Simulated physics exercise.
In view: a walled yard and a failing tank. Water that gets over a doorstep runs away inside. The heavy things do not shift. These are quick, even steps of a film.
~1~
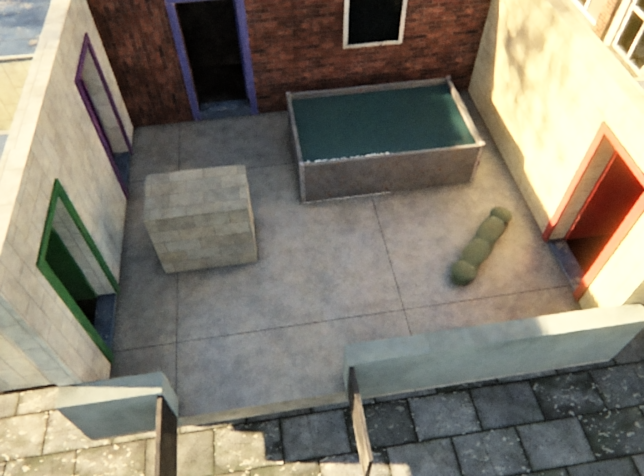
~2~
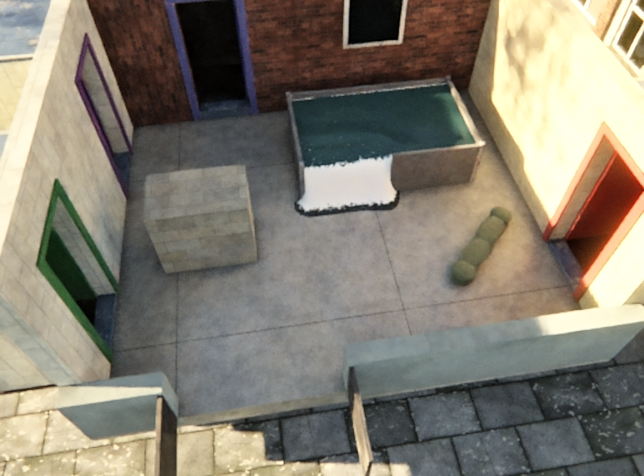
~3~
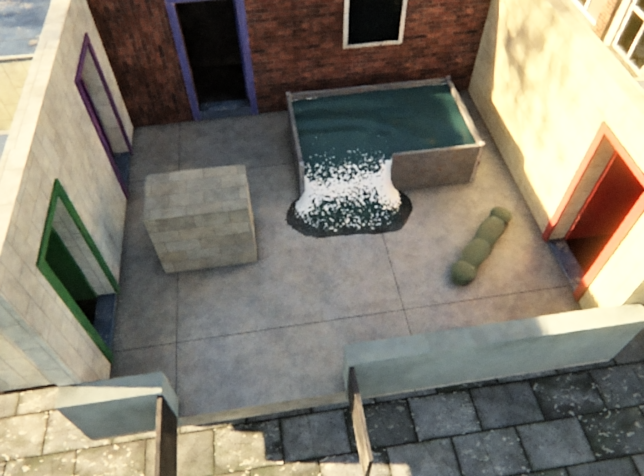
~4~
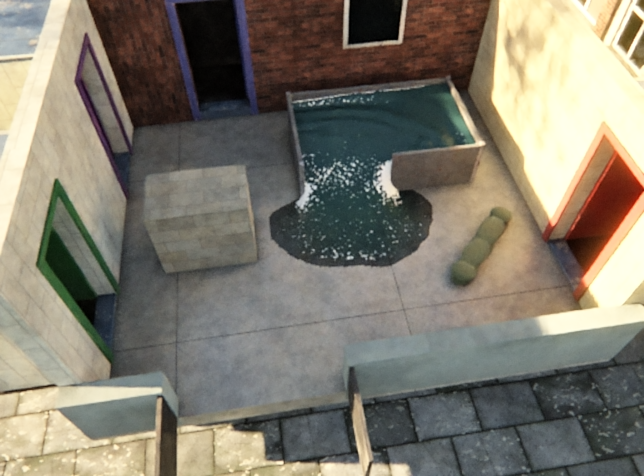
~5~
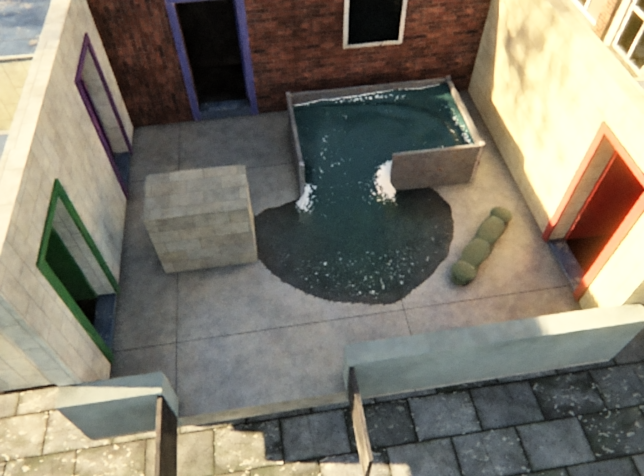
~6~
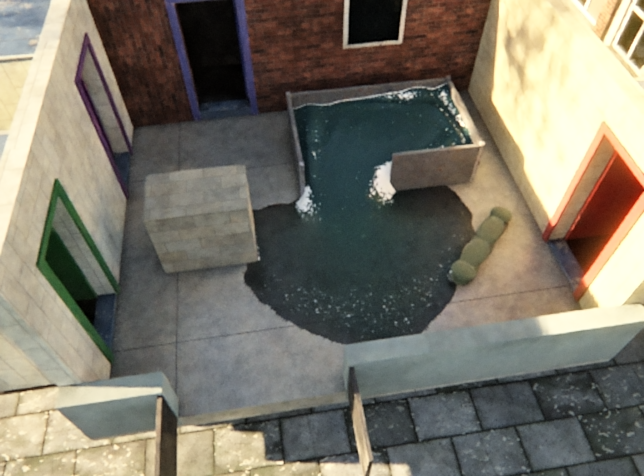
Water burst through the front wall of a raised tank in a walled yard, foamed onto the paving, and spread outward in a dark pool, reaching the stone block and the green rounded barrier.
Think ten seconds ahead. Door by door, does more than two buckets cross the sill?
In the end: The green door holds within the limit; the purple door holds within the limit; the blue door holds within the limit; the red door floods.
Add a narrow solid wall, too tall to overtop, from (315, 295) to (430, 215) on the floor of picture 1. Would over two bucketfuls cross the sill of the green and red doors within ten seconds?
In short: Green door passes that mark, red door keeps below it.
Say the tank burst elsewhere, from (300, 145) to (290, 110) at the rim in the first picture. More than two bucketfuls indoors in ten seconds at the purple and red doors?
In short: The purple one is over; the red one stays under.
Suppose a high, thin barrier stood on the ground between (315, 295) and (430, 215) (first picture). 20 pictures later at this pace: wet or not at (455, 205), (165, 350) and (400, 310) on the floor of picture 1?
One after the other: Under water, under water, dry.
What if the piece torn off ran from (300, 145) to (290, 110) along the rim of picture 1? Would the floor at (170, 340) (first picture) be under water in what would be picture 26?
At that place: Covered.
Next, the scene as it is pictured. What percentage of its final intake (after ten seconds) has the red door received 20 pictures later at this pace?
Roughly 25 per cent.
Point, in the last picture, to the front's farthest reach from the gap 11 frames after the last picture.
Near (108, 408).
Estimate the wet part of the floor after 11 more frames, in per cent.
About 45 per cent.
A moment on, water covers 35 % of the floor; the green door not reached, the purple door not reached, the blue door not reached, the red door not reached.
Next, water covers 45 % of the floor; the green door not reached, the purple door not reached, the blue door not reached, the red door wet at the sill, nothing in.
Then, water covers 55 % of the floor; the green door wet at the sill, nothing in, the purple door not reached, the blue door not reached, the red door over two buckets in.
Later, water covers 75 % of the floor; the green door wet at the sill, nothing in, the purple door wet at the sill, nothing in, the blue door not reached, the red door far over two buckets in.
In the end, water covers 90 % of the floor; the green door wet at the sill, nothing in, the purple door wet at the sill, nothing in, the blue door wet at the sill, nothing in, the red door far over two buckets in.
